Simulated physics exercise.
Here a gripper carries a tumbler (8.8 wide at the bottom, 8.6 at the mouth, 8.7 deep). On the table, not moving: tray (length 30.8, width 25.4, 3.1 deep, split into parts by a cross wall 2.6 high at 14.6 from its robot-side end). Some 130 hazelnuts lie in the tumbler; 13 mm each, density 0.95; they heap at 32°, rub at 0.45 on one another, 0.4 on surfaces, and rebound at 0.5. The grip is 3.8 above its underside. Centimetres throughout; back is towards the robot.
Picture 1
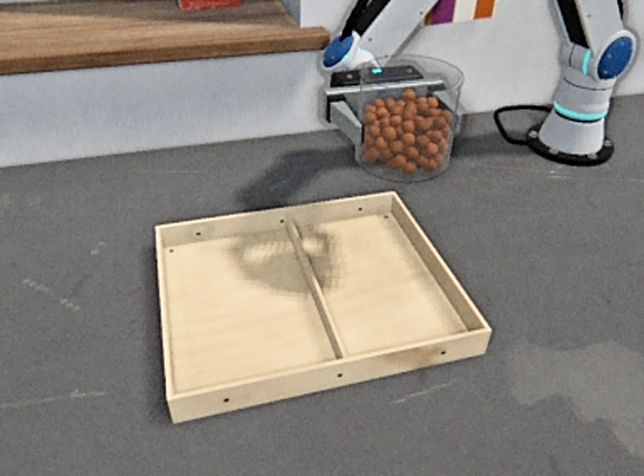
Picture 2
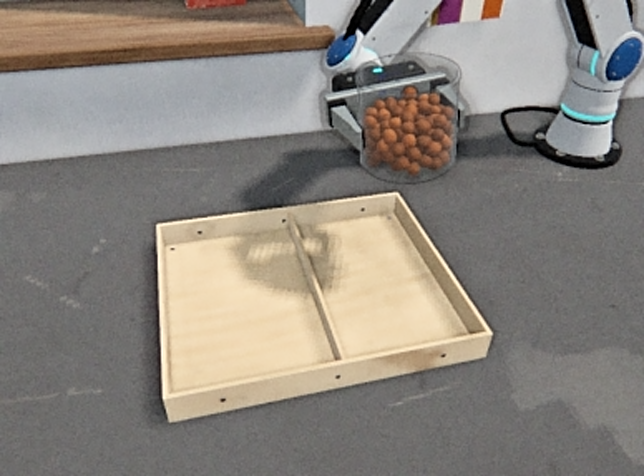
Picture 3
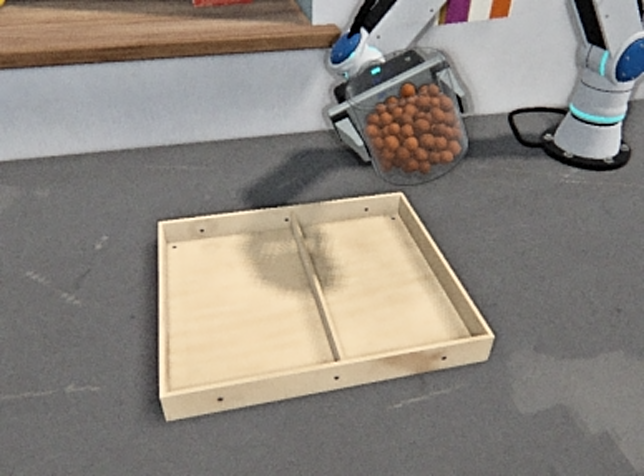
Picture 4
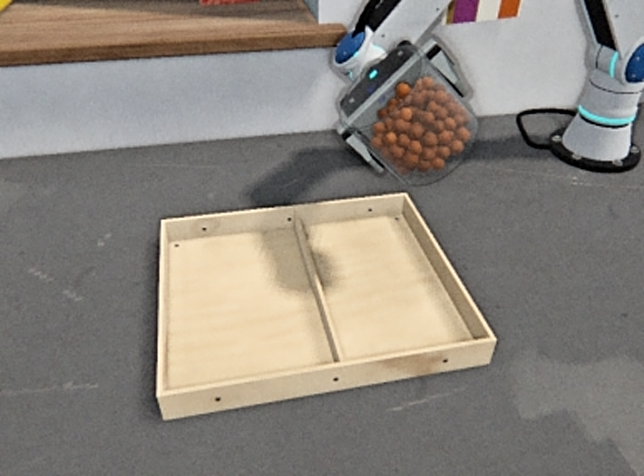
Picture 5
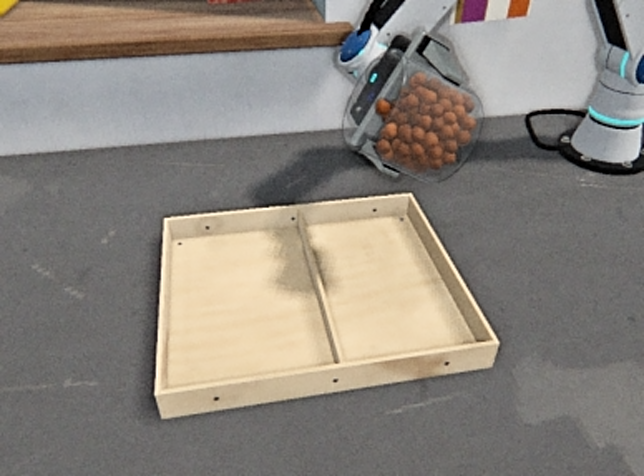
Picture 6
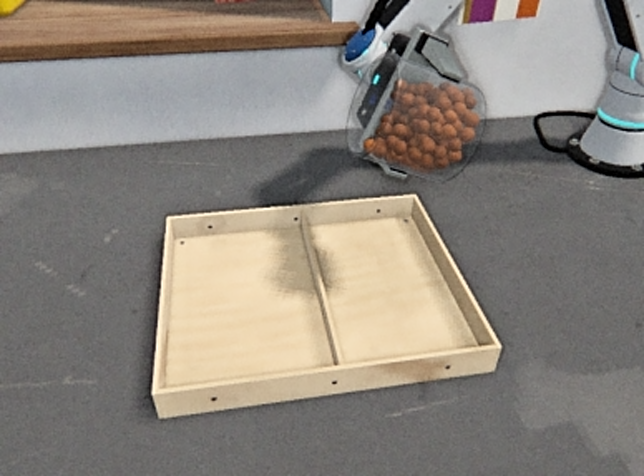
Above a divided wooden tray on the floor, a robot gripper steadily tilts a clear tumbler of hazelnuts.
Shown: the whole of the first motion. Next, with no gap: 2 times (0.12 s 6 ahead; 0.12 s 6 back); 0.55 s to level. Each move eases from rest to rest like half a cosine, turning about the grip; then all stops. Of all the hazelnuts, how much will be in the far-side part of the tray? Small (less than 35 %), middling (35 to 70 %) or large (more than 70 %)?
In the far-side part of the tray the share is middling, 35 to 70 %.
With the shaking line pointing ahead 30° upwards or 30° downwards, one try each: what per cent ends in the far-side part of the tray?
Some 75 and 20 per cent.
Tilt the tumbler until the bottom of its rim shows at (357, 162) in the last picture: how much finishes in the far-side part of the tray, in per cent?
Some 80 per cent.
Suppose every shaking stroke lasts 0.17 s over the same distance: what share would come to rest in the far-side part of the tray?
In that case some 20 per cent.
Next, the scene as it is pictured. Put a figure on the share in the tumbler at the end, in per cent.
Roughly 45 per cent.
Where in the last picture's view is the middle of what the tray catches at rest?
Around (245, 299).
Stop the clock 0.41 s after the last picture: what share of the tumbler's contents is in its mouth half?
About 70 per cent.
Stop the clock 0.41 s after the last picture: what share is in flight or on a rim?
Roughly 4 per cent.
Then, 0.41 s on, tilted 67° forward, highest piece 22 above the table; 83 in the tumbler, 42 in the far-side part, 4 in the robot-side part, 5 in flight or on a rim.
Then, 0.82 s on, tilted 21° forward, highest piece 23 above the table; 61 in the tumbler, 60 in the far-side part, 10 in the robot-side part, 2 on the table or floor, 1 in flight or on a rim.
Then, 1.23 s on, level, highest piece 23 above the table; 61 in the tumbler, 61 in the far-side part, 10 in the robot-side part, 2 on the table or floor.
Then, 2.28 s on, level, highest piece 23 above the table; 61 in the tumbler, 61 in the far-side part, 10 in the robot-side part, 2 on the table or floor.
In the end, 61 in the tumbler, 61 in the far-side part, 10 in the robot-side part, 2 on the table or floor. That is 46 % in the far-side part of the tray.
